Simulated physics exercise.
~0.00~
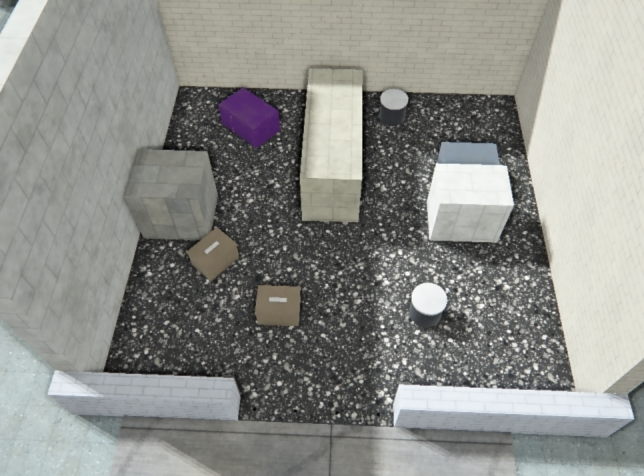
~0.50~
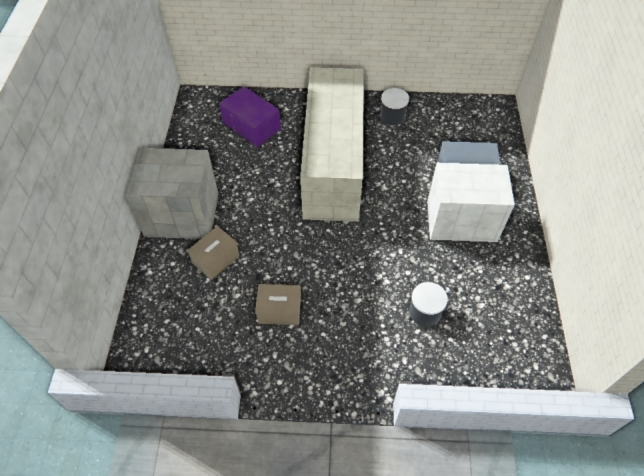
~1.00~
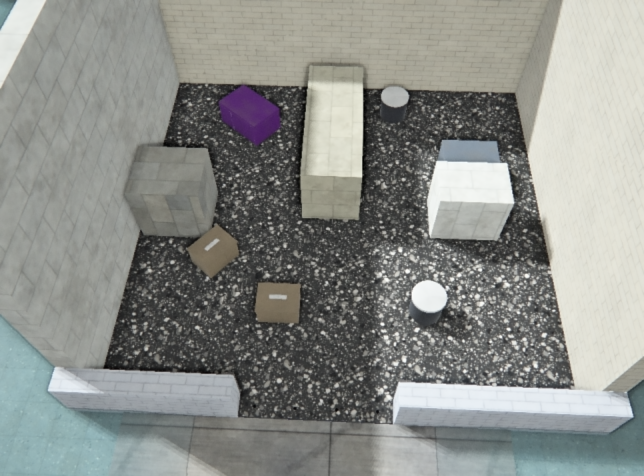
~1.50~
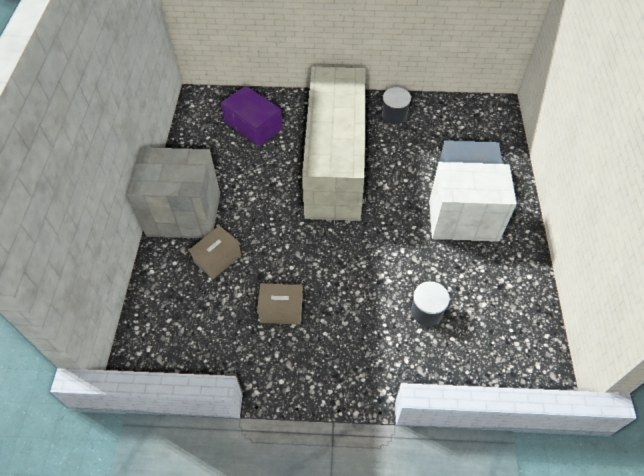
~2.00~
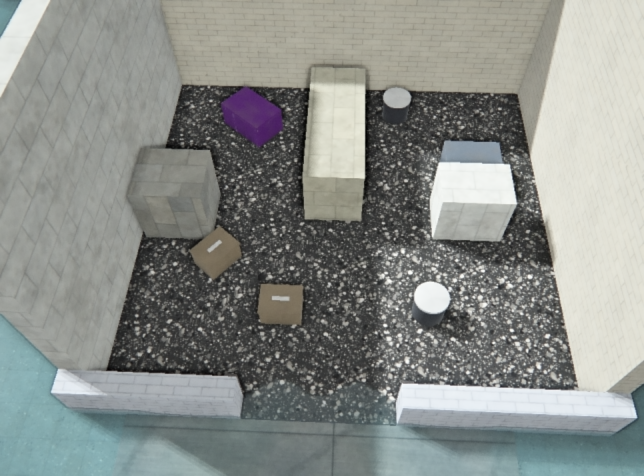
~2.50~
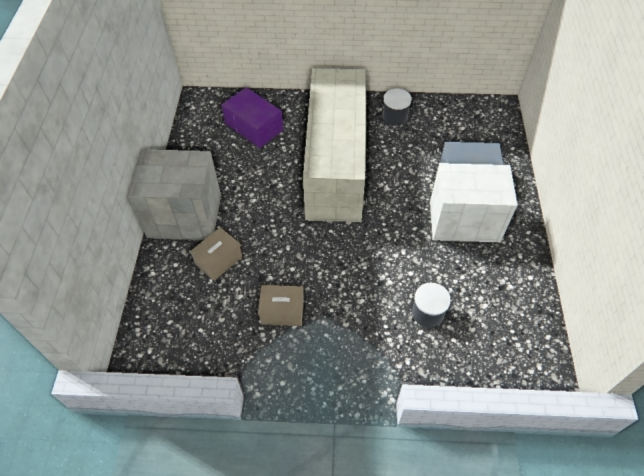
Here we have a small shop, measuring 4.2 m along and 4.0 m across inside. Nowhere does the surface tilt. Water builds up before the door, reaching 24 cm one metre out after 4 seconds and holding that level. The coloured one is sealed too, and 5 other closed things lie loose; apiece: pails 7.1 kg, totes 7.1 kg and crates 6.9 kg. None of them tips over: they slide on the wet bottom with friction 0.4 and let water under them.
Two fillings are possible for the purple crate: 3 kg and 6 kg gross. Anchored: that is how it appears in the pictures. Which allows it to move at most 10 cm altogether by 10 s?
It is going to need more than either figure.
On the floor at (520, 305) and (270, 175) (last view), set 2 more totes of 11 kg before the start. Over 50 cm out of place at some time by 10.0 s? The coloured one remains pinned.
Order as asked: Stays within / goes beyond.
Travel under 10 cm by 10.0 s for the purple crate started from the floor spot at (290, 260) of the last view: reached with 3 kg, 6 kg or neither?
Result: Both fail.
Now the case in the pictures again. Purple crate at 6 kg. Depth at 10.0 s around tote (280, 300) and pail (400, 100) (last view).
I'd put it at 13 cm and 8 cm respectively.
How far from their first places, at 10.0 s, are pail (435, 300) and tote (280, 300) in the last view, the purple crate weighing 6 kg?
One is off by 30 cm, the other by 200 cm, in the order asked.
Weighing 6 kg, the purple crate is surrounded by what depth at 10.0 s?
Around 14 cm.
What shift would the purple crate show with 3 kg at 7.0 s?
Roughly 60 cm.
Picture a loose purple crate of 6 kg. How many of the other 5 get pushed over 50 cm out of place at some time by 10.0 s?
Answer: 4.
After 3.5 s the purple crate would be 0 cm from its start with 3 kg and 0 cm from its start with 6 kg; 0 cm of water round it then.
After 4.5 s the purple crate would be 0 cm from its start with 3 kg and 0 cm from its start with 6 kg; 0 cm of water round it then.
After 7.0 s the purple crate would be 55 cm from its start with 3 kg and 58 cm from its start with 6 kg; 10 cm of water round it then.
After 10.0 s the purple crate would be 52 cm from its start with 3 kg and 54 cm from its start with 6 kg; 14 cm of water round it then.
